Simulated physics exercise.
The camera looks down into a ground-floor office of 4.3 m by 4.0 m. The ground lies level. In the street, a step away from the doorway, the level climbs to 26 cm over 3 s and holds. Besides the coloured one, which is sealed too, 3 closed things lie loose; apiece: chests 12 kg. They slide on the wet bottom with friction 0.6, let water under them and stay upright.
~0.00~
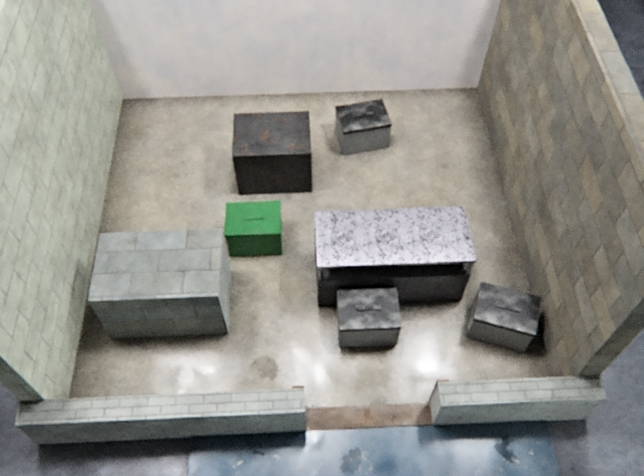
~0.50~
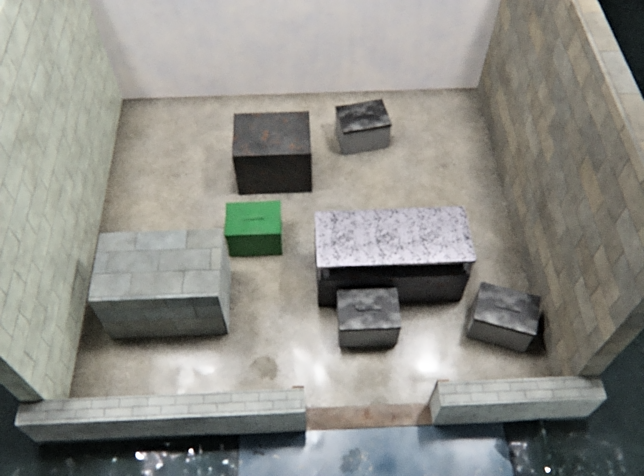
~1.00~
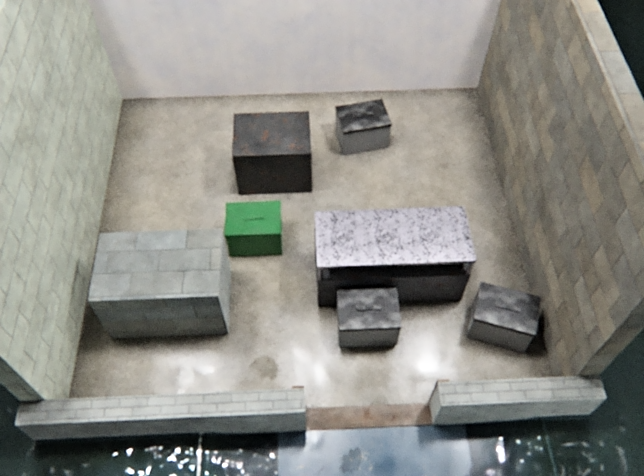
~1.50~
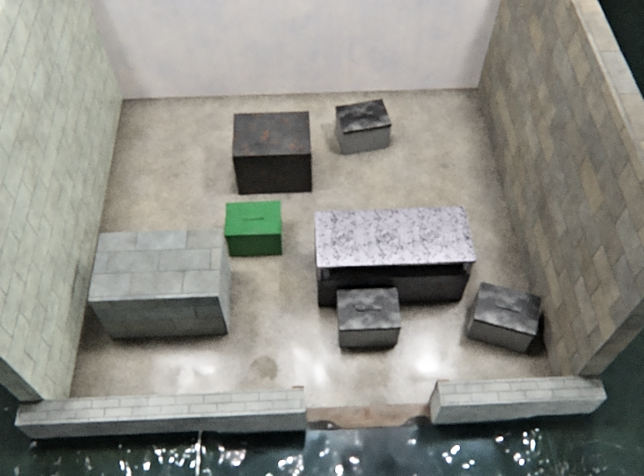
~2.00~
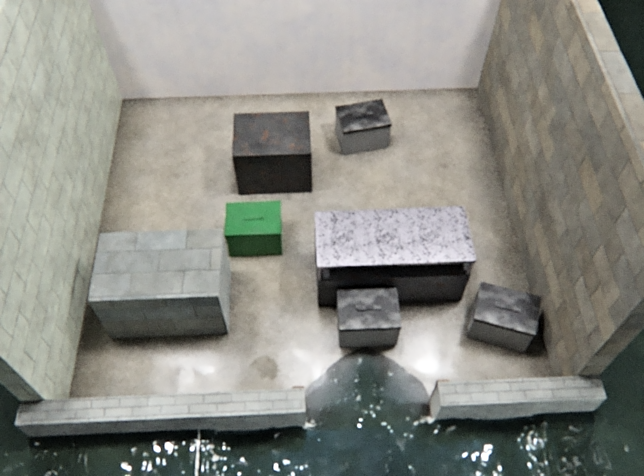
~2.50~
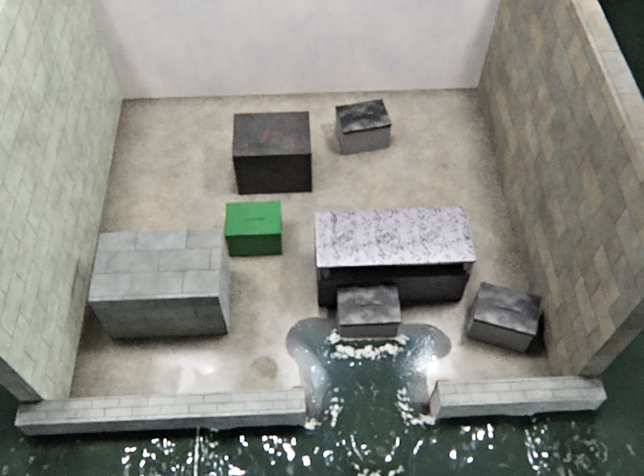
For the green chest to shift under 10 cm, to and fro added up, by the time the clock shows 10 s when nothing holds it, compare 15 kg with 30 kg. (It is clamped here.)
Verdict: Neither weight holds it.
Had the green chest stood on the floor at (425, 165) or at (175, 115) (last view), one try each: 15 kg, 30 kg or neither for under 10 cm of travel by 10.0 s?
In turn: Only the larger holds; it takes the larger.
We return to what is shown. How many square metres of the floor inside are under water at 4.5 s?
Some 7.0 m2.
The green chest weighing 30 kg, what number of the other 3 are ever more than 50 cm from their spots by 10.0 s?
2 of them.
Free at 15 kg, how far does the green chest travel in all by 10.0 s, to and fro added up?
About 50 cm.
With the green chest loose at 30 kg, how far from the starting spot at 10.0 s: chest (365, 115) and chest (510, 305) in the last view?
In that order: 5 cm, 40 cm.
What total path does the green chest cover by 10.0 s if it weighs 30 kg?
Some 30 cm in all.
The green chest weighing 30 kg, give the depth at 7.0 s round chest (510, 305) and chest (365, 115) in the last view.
Roughly 17 and 3 cm.
After 3.5 s the green chest would be 0 cm from its start with 15 kg and 0 cm from its start with 30 kg; 3 cm of water round it then.
After 4.5 s the green chest would be 39 cm from its start with 15 kg and 9 cm from its start with 30 kg; 6 cm of water round it then.
After 7.0 s the green chest would be 38 cm from its start with 15 kg and 16 cm from its start with 30 kg; 6 cm of water round it then.
After 10.0 s the green chest would be 40 cm from its start with 15 kg and 35 cm from its start with 30 kg; 7 cm of water round it then.
